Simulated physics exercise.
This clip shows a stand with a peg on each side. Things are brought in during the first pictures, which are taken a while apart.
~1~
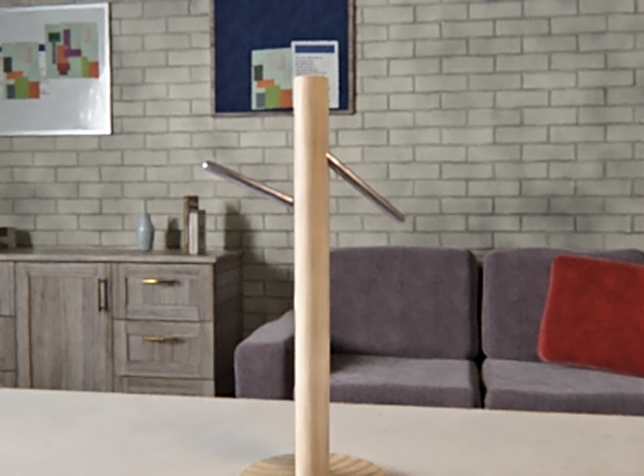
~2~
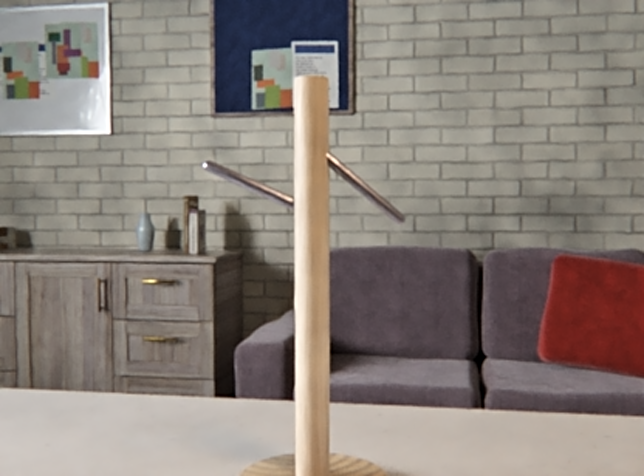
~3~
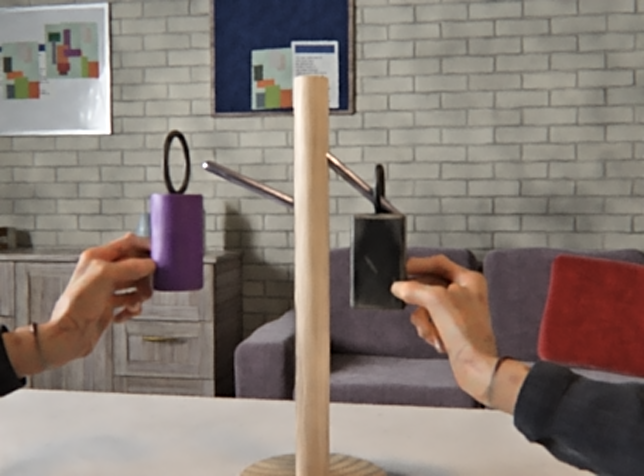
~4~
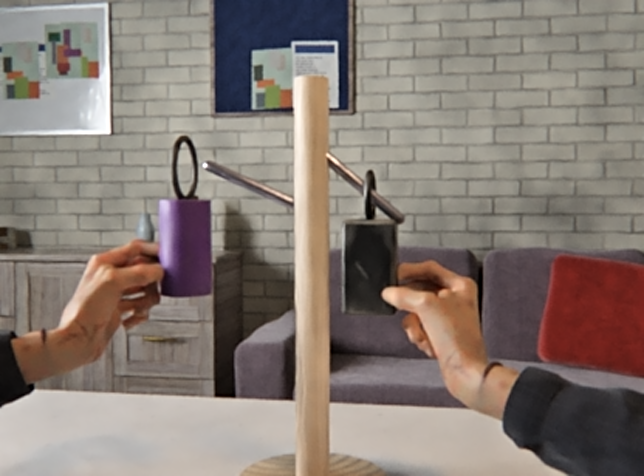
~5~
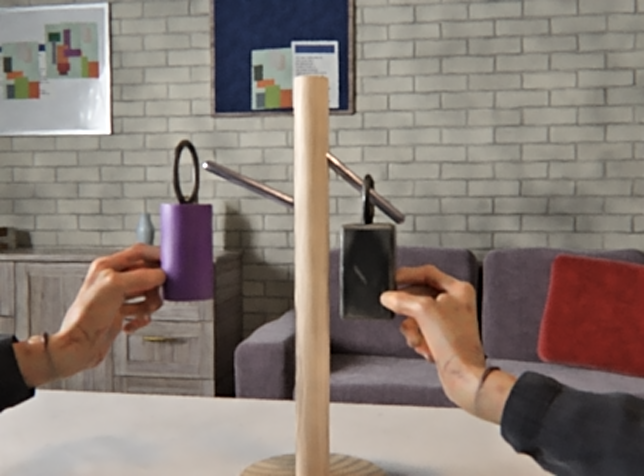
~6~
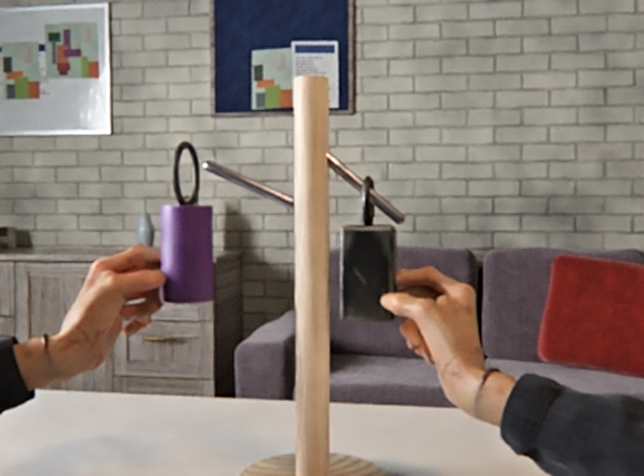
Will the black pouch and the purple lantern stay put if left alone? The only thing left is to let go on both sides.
In the end, the black pouch drops, the purple lantern drops.
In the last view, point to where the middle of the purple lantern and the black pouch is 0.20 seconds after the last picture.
The purple lantern sits at (188, 335), while the black pouch sits at (400, 316).
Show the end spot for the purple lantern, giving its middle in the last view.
The middle ends up near (189, 405).
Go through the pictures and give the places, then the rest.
In the first picture, peg stand (303, 287).
In the second picture, peg stand (303, 287).
In the third picture, still on the way; black pouch (379, 236); peg stand (303, 287).
In the fourth picture, still on the way; purple lantern (186, 215); peg stand (303, 287).
In the fifth picture, still on the way; black pouch (369, 246); peg stand (303, 287).
In the sixth picture, in place, still held; black pouch (369, 247); purple lantern (187, 221); peg stand (303, 287).
Then, 0.20 s on from there, black pouch on its way down near (400, 316); purple lantern on its way down near (188, 335).
In the end, the black pouch drops to the table; the purple lantern drops to the table, near (189, 405).
